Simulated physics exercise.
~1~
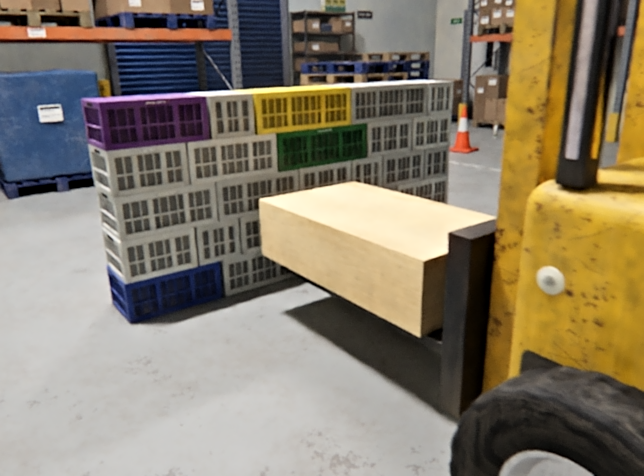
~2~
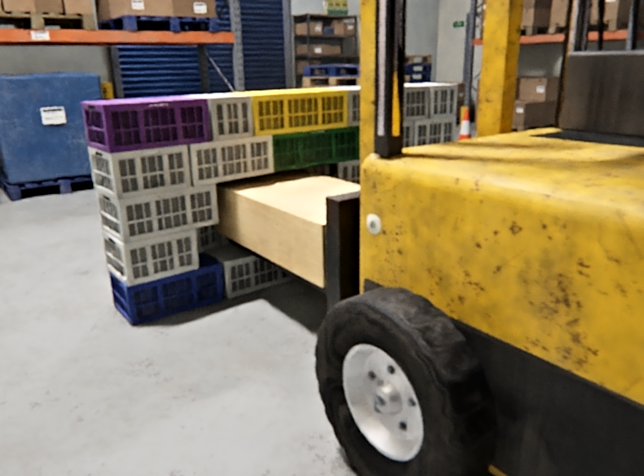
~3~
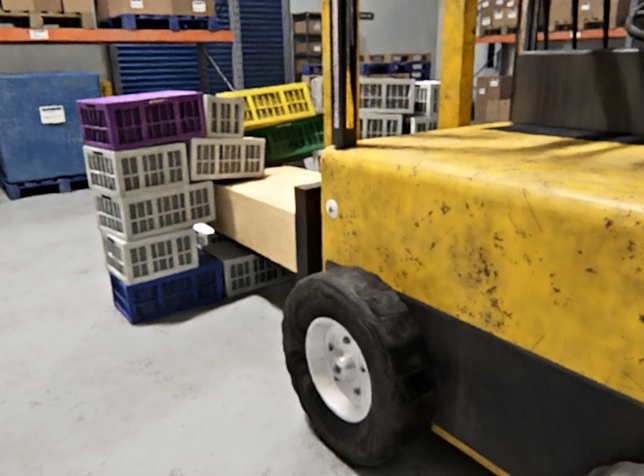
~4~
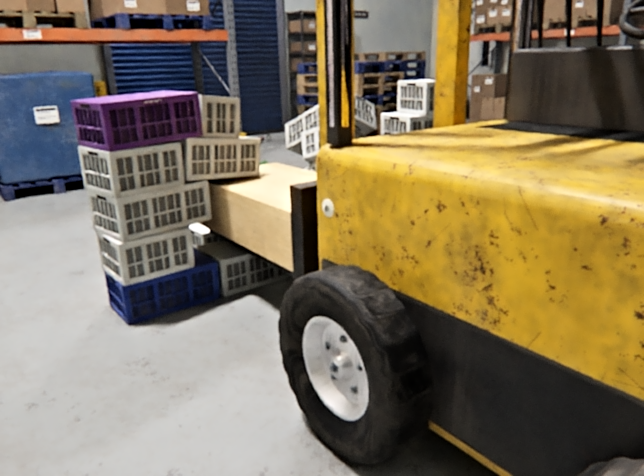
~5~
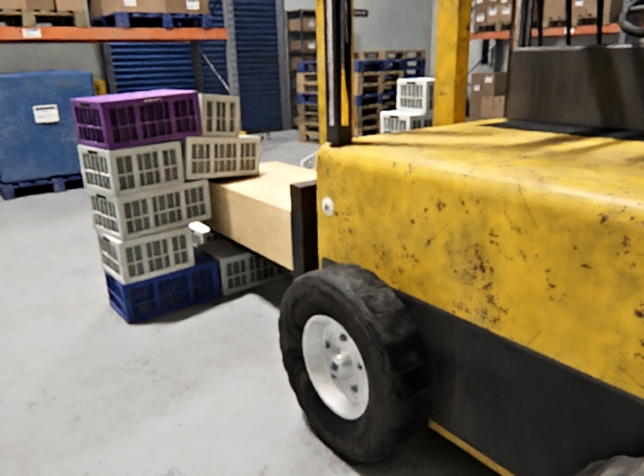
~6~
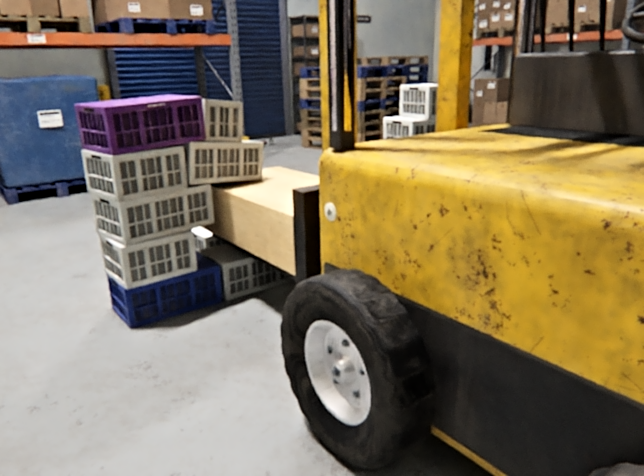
A scuffed yellow lift truck carrying a pale rigid case stands at the right of a warehouse, facing a wall of stacked crates, mostly grey, seen from a slightly swaying handheld view. A purple crate tops the left end, a blue one sits below it, and yellow and green crates lie near the middle. The truck drives leftward and pushes the case into the wall. The yellow and green crates tilt, then drop from sight behind the truck as the middle gives way. The truck stops, leaving the left stack standing, slightly askew, with purple on top and blue beneath.
